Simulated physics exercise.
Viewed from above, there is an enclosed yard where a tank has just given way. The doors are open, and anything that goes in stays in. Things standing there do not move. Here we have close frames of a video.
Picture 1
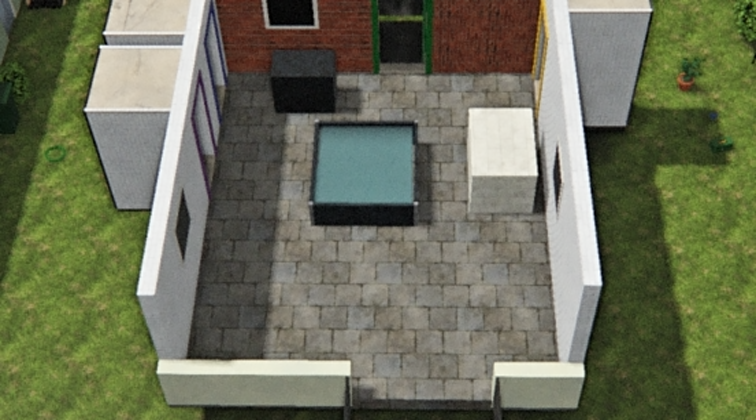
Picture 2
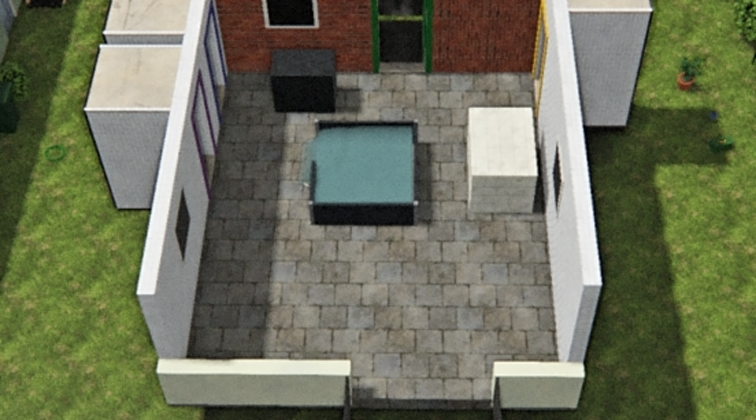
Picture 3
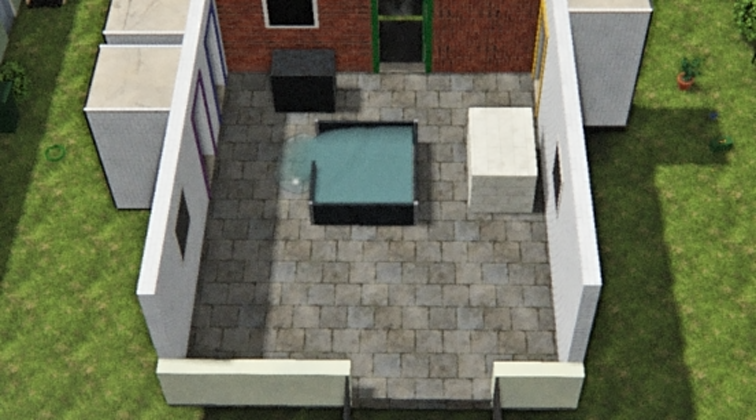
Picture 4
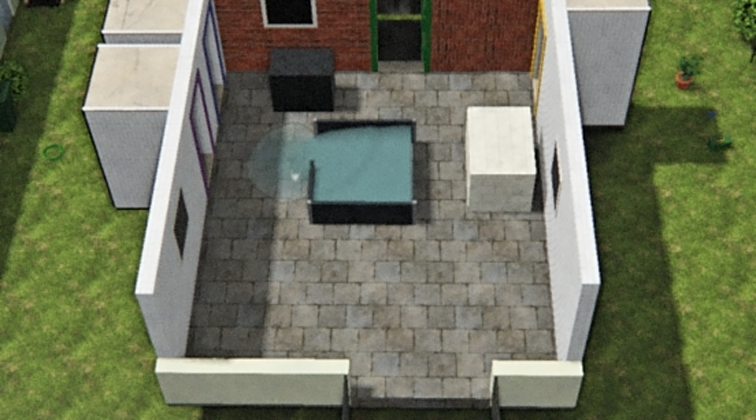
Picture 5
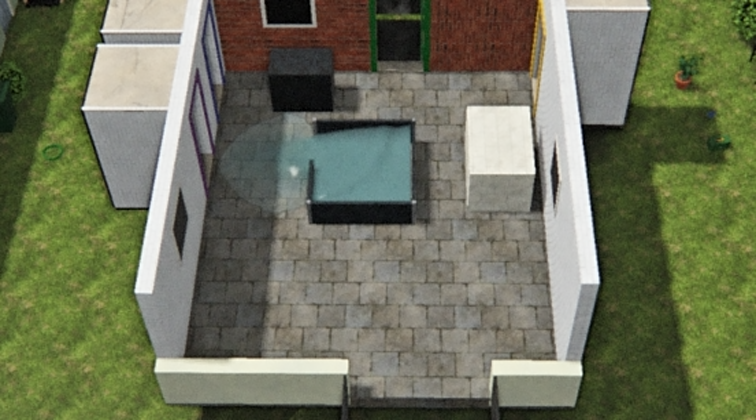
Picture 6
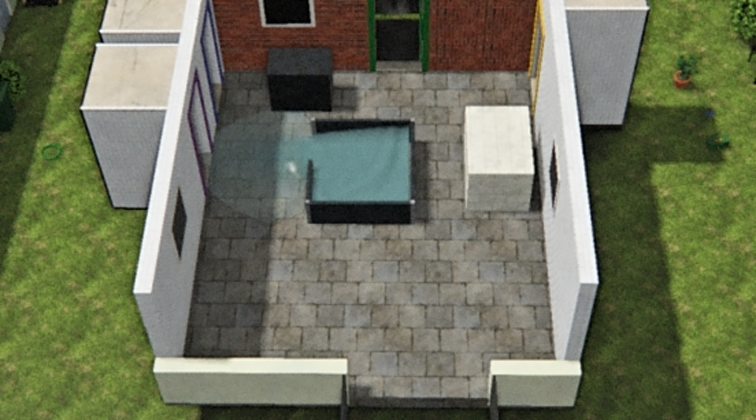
We see a walled, paved yard from above, with a dark tank full of blue-green water standing between a black box and a white block. Water pours from the tank's left side and spreads leftward across the paving.
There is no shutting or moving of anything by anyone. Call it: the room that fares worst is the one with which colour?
It is the purple one.
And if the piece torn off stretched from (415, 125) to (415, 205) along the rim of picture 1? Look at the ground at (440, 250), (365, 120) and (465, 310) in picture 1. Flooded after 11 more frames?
Soaked, untouched, soaked.
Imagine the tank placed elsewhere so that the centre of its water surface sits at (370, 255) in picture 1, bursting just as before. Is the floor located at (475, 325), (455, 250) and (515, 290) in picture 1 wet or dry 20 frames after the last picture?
Log, spots in order: Unwetted / unwetted / unwetted.
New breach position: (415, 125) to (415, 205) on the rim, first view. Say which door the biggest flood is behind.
I'd point to the yellow door.
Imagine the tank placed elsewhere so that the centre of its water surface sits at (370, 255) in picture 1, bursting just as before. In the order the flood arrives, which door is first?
I'd say the purple one gets it first.
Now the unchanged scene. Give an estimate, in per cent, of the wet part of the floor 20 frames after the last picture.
That comes to about 30 per cent.
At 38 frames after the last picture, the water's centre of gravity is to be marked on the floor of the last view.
Centre of mass: Roughly (315, 177).
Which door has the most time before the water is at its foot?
That one is the yellow one.
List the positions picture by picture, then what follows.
Still water in the water tank at (365, 165), in the first picture.
The front is at (308, 184), out from the gap at (318, 156), in the second picture.
Water pours out at (318, 157) and has run to (282, 181), in the third picture.
Water pours out at (317, 157) and has run to (252, 170), in the fourth picture.
Water pours out at (316, 157) and has run to (225, 170), in the fifth picture.
The front is at (205, 154), out from the gap at (315, 156), in the sixth picture.
A moment on, water covers 15 % of the floor; yellow door not reached, blue door wet at the sill, nothing in, green door not reached, purple door some in.
Next, water covers 20 % of the floor; yellow door not reached, blue door some in, green door not reached, purple door a lot in.
Then, water covers 30 % of the floor; yellow door not reached, blue door some in, green door wet at the sill, nothing in, purple door a lot in.
Later, water covers 55 % of the floor; yellow door a trickle in, blue door a lot in, green door a trickle in, purple door a lot in.
In the end, water covers 80 % of the floor; yellow door some in, blue door a lot in, green door a trickle in, purple door a lot in; the purple door has let in the most.
